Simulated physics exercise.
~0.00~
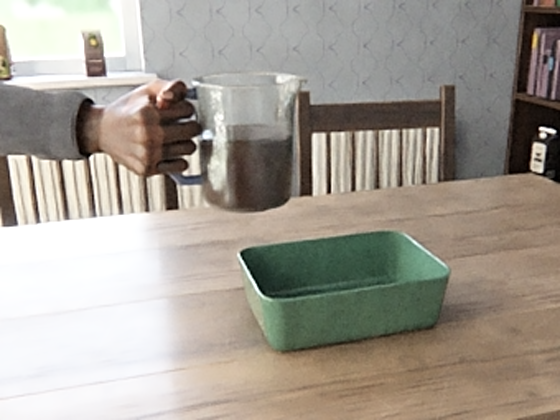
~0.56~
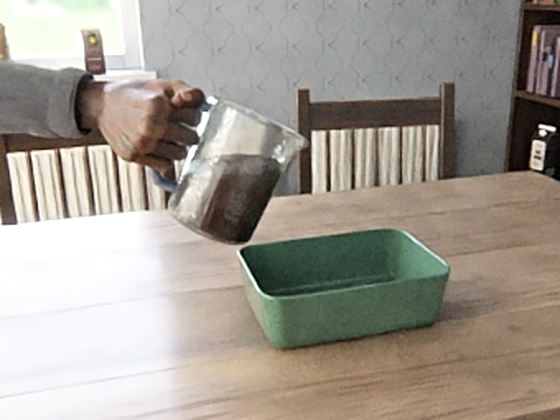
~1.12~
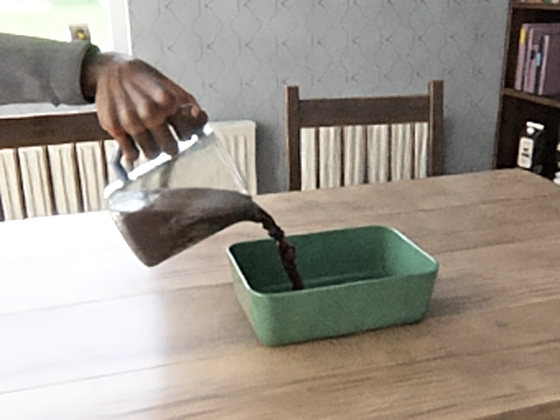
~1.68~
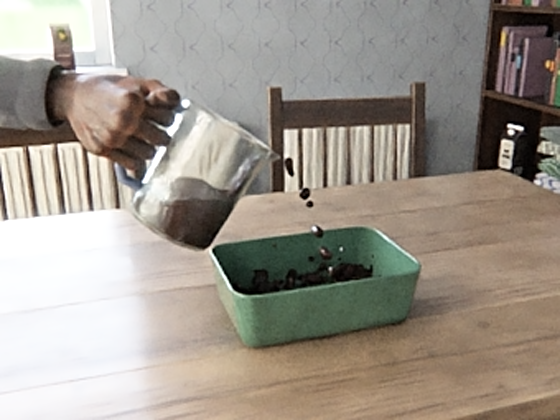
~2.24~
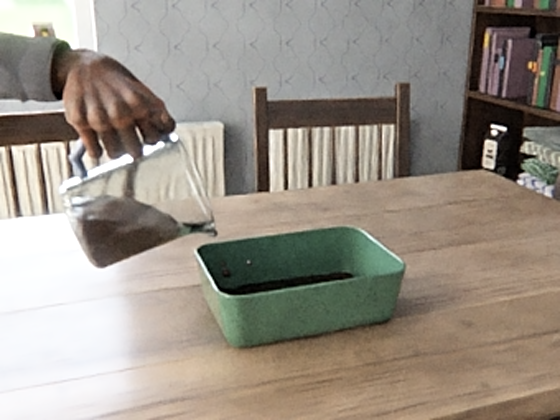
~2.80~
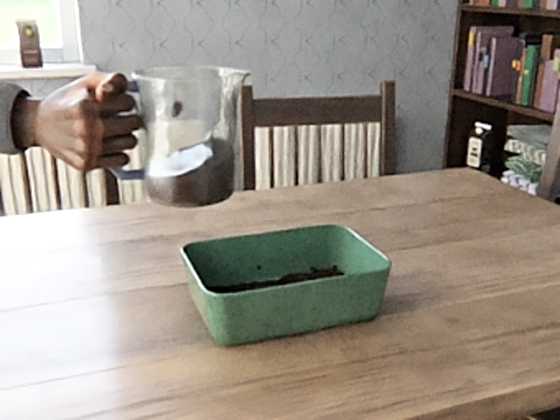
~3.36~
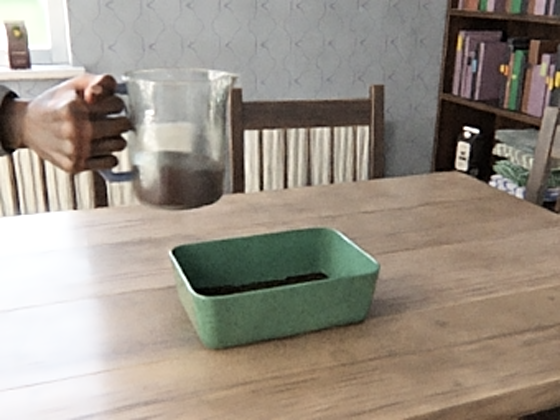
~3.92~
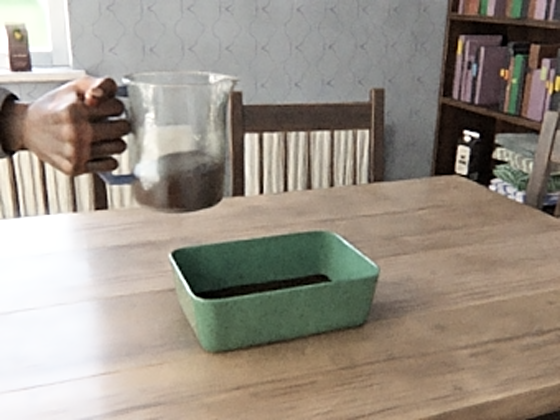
A hand tips a glass jug twice, pouring some dark liquid into a green dish.
